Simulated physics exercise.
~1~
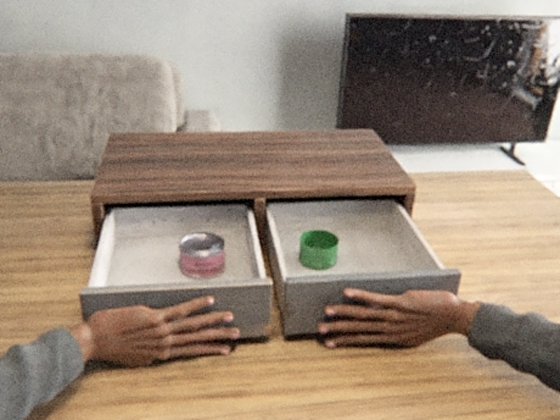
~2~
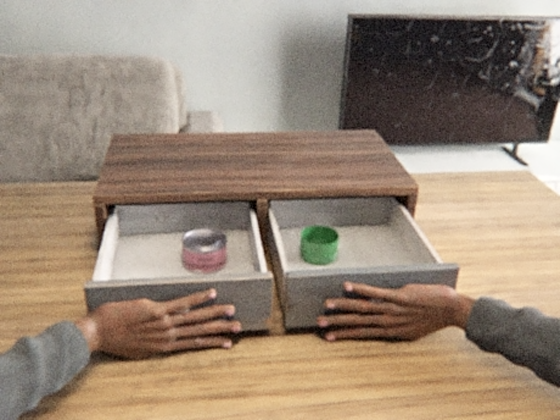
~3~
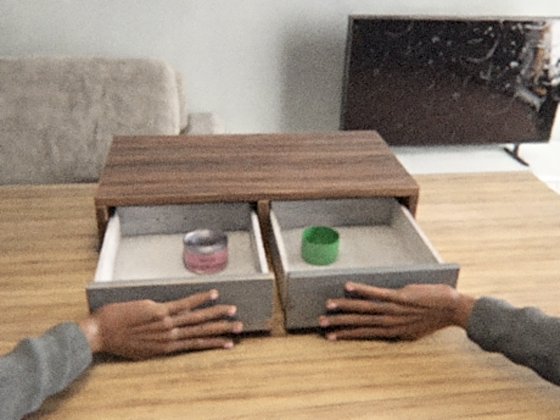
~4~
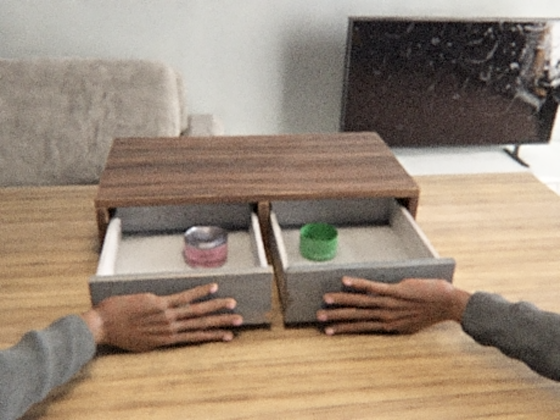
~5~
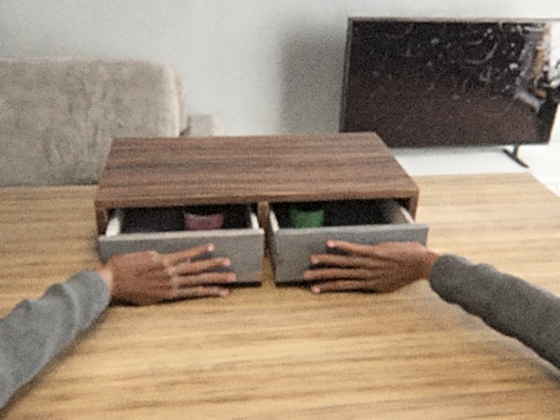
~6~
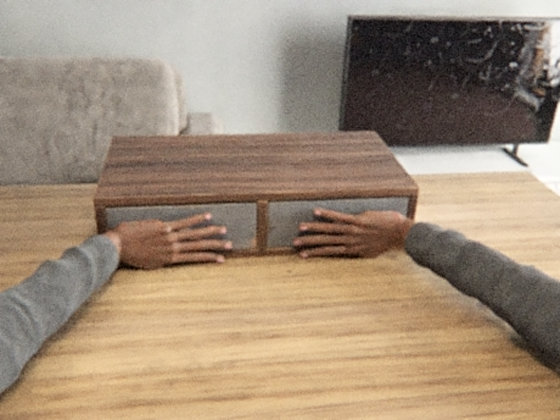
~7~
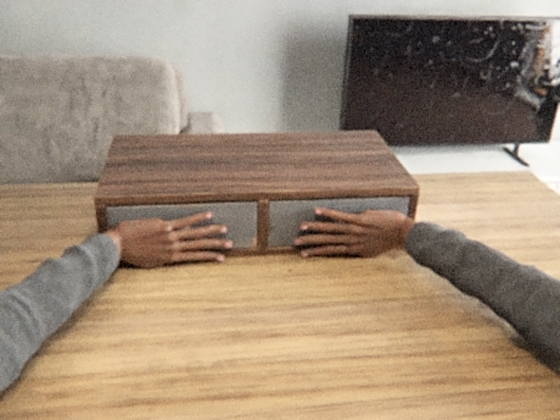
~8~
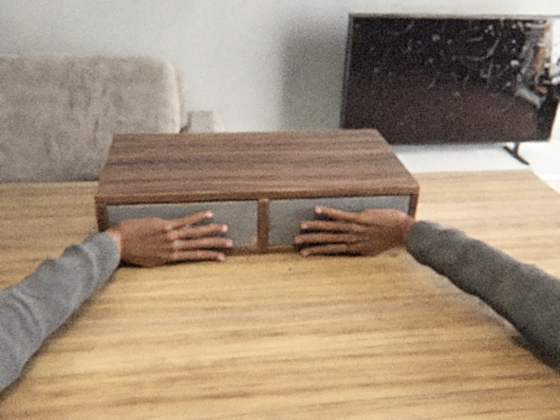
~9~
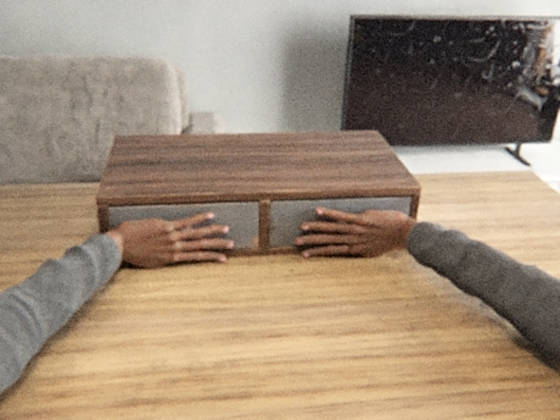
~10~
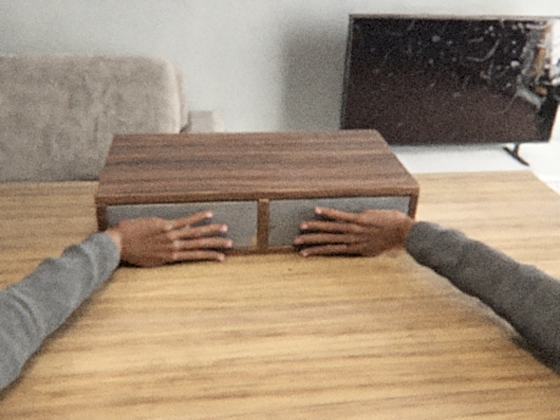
We see a wooden chest on a table with two open drawers, a pink tin in the left and a green container in the right. Two hands resting on the fronts push both drawers inward together until they are fully shut, hiding the items, and the hands stay there.
